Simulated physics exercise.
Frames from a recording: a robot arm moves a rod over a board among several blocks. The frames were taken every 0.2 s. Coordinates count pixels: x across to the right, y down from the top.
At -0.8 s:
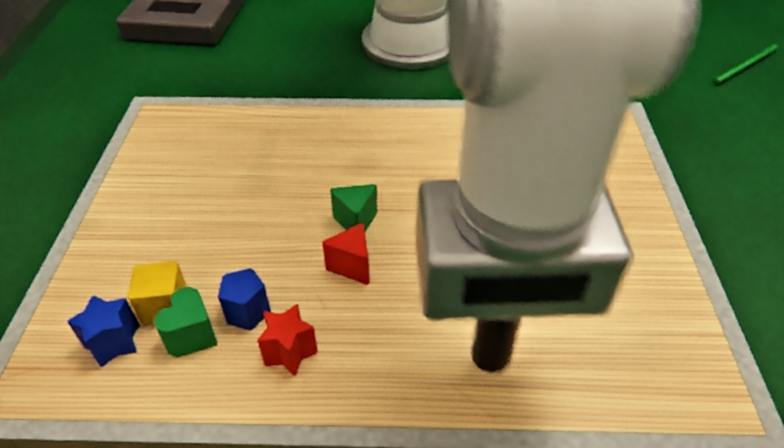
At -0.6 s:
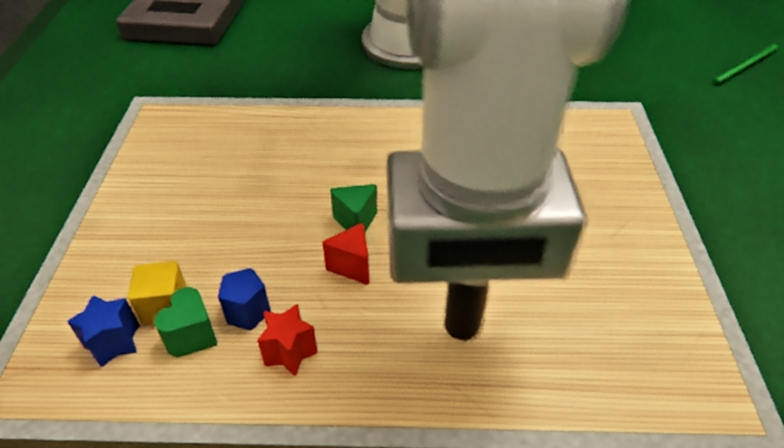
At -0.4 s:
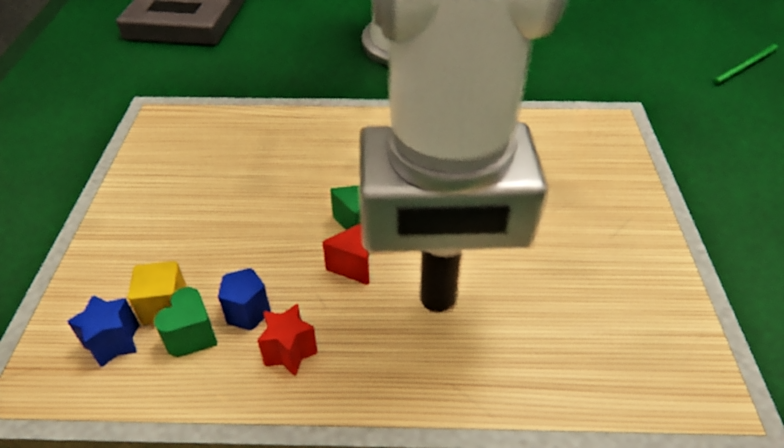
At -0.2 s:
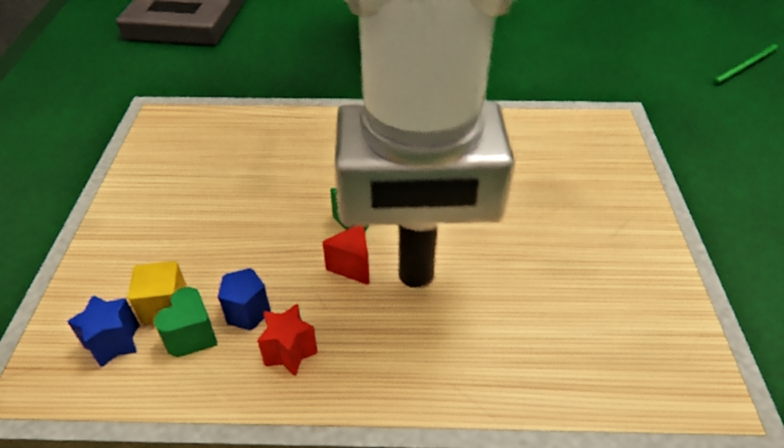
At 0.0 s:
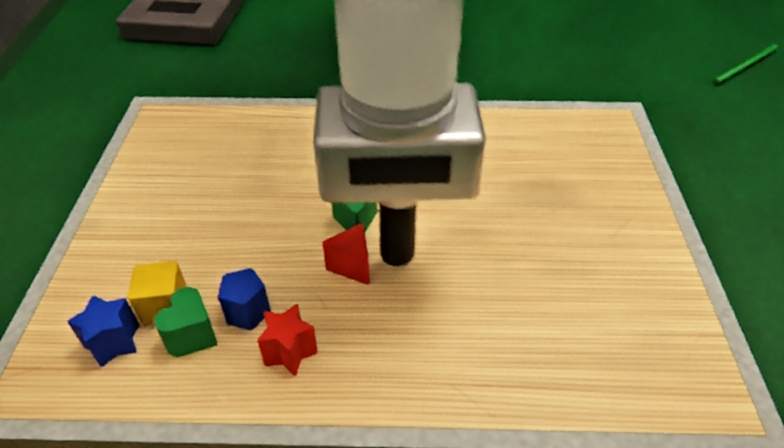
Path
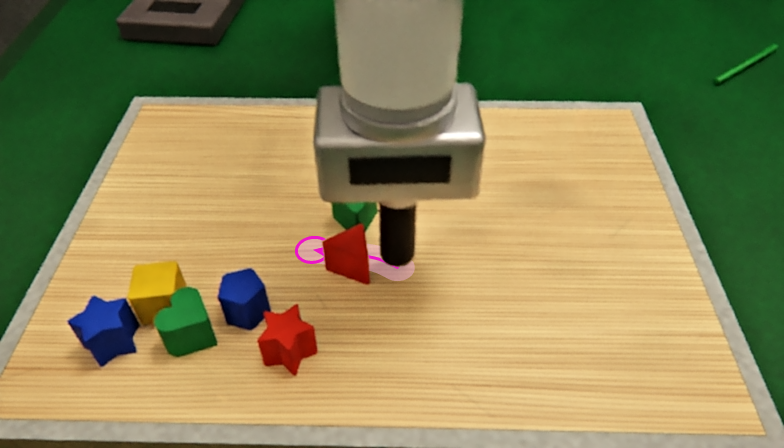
A robot arm moved a dark rod up and to the left across a wooden board, drawing close to the red and green three-sided blocks, while the blocks around it all stayed still.
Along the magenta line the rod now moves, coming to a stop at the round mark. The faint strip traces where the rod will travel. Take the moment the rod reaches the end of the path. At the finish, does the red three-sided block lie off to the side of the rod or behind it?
Yes, I think so.
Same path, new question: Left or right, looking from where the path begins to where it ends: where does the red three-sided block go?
Left side.
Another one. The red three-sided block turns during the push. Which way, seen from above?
My prediction: CCW.
The drawn path runs from (397, 267) by way of (356, 255) to (313, 250).
Halfway along, rod at (355, 242); red three-sided block at (324, 241), turned 30° anticlockwise.
At the end, rod at (311, 236); red three-sided block at (295, 245), turned 65° anticlockwise; green three-sided block not moved.
